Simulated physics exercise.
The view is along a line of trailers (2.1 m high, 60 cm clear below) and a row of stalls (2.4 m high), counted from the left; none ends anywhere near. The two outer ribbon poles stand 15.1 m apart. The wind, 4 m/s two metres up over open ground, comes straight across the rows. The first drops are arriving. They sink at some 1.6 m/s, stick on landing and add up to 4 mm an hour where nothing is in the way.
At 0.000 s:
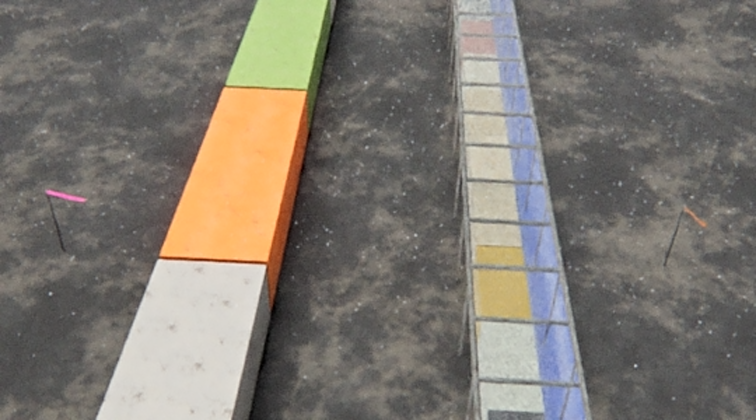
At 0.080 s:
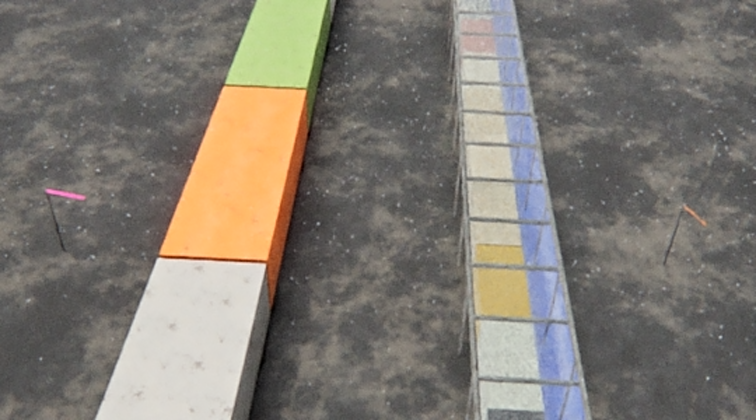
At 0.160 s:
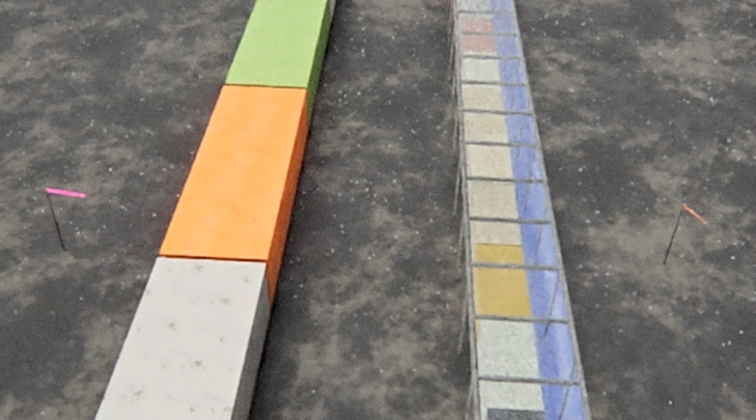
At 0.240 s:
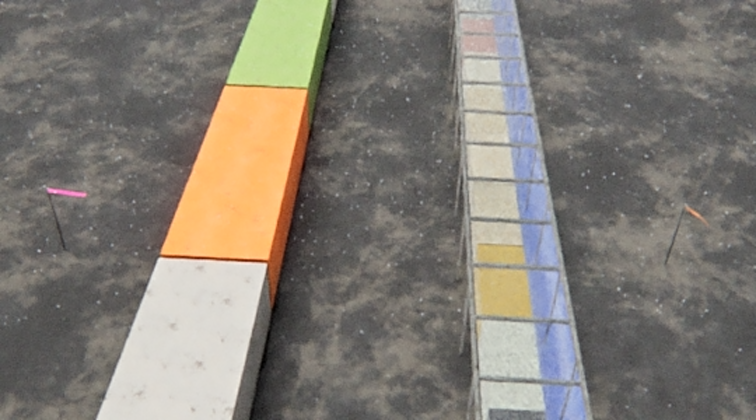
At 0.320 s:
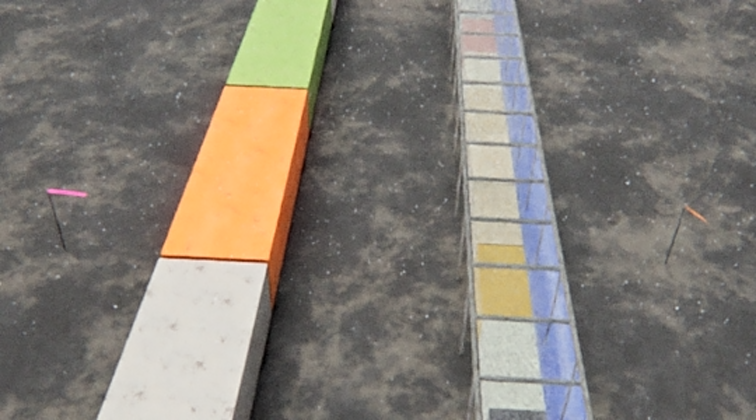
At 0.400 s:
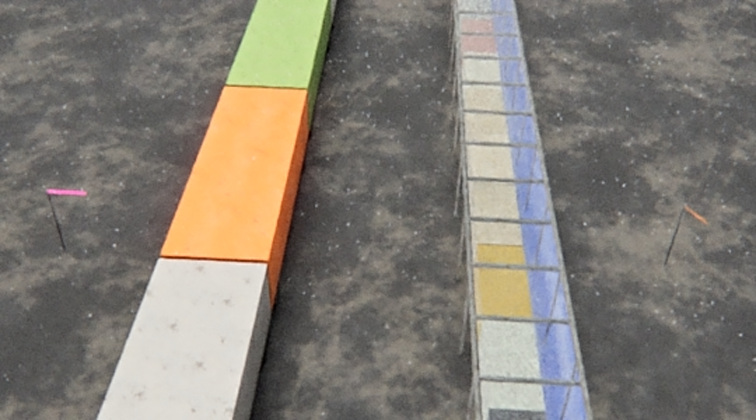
A long line of green, orange and white blocks lay beside a narrow row of glassy, grid-like sections on dark ground, and nothing moved except two small ribbons on thin poles, which fluttered slightly.
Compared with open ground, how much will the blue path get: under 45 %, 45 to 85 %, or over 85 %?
On the blue path: Under 45 % of what open ground gets.
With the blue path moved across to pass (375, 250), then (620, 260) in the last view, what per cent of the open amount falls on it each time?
In turn about 80 %, 80 %.
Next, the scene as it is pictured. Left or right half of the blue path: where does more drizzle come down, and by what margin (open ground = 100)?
The left one, some 10 points more.
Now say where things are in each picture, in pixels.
The left ribbon ends at (84, 200), leaning 80 degrees to the right, in the first frame.
The right ribbon ends at (706, 225), leaning 50 degrees to the right and the blue one passes (541, 256), in the second frame.
The left ribbon ends at (84, 196), leaning 85 degrees to the right, above the rows the drops slant 75 degrees from upright, towards the right and the top of the line of trailers crosses (249, 139), in the third frame.
The right ribbon ends at (708, 224), leaning 50 degrees to the right and the blue one passes (532, 195), in the fourth frame.
The left ribbon ends at (86, 195), leaning 85 degrees to the right and above the rows the drops slant 75 degrees from upright, towards the right, in the fifth frame.
The right ribbon ends at (708, 224), leaning 50 degrees to the right and the top of the row of stalls crosses (501, 142), in the sixth frame.
After 10 minutes open ground has 0.7 mm and the blue path 0.1 mm.
After 30 minutes open ground has 2.0 mm and the blue path 0.2 mm.
After 60 minutes open ground has 4.0 mm and the blue path 0.3 mm, so the blue path has 8 % of the open amount; the left half of it has 12 %, the right half 4 %.
